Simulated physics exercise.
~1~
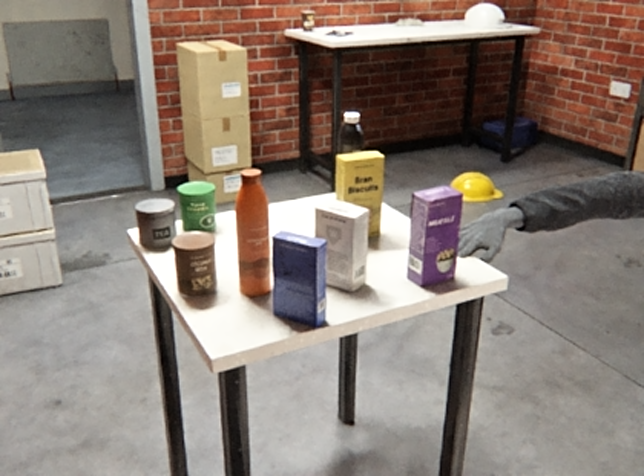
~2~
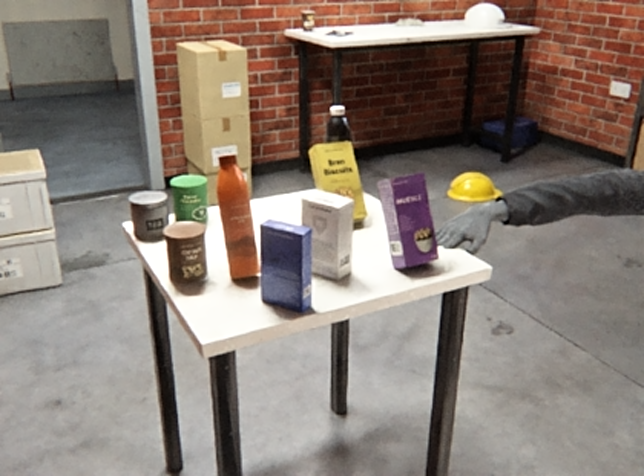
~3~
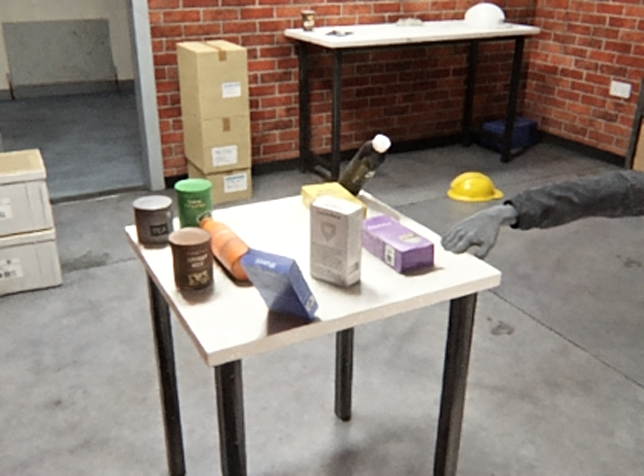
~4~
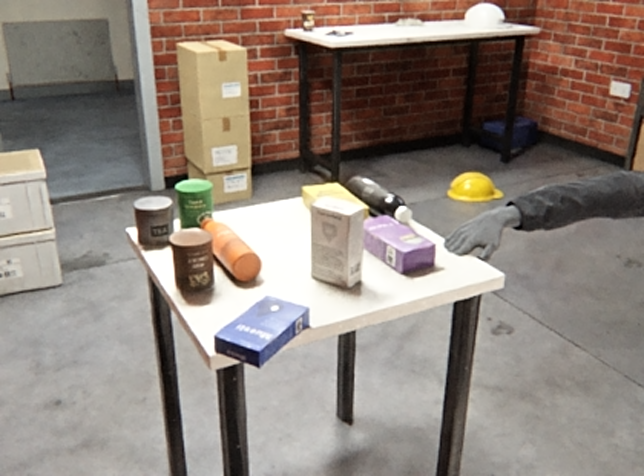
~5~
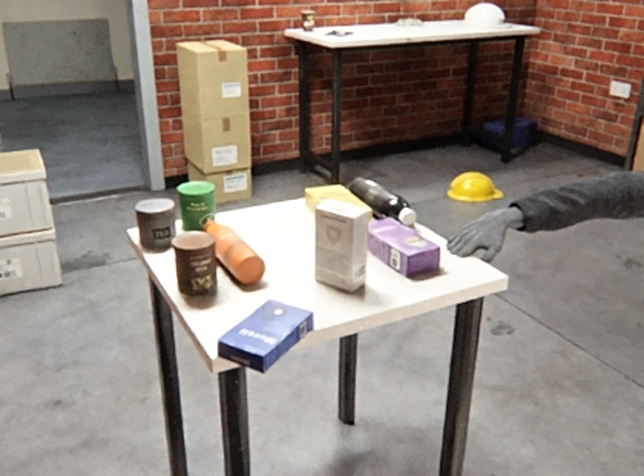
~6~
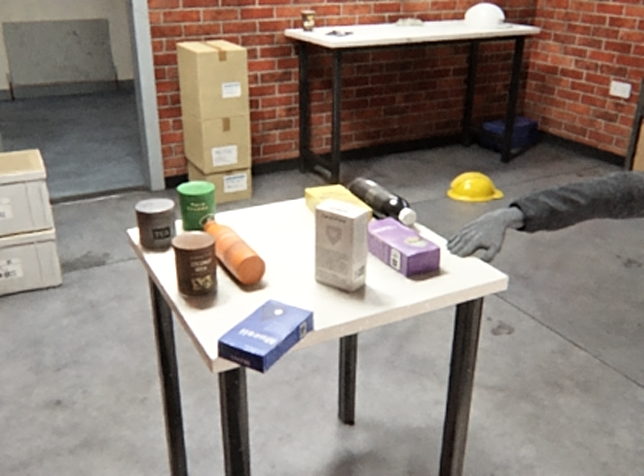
At first, nine shut packets, tins, jars and bottles stand upright on a small white table, with a gloved hand at its right edge. The table shifts slightly left and away, and the purple packet, yellow packet and orange bottle tilt. As it comes back, those three go down, while the black bottle and blue packet lean hard. Then the black bottle and the blue packet drop onto their sides as well, the blue one near the front corner. Finally all five lie on the tabletop, while the white packet, both tins and the grey jar remain standing.
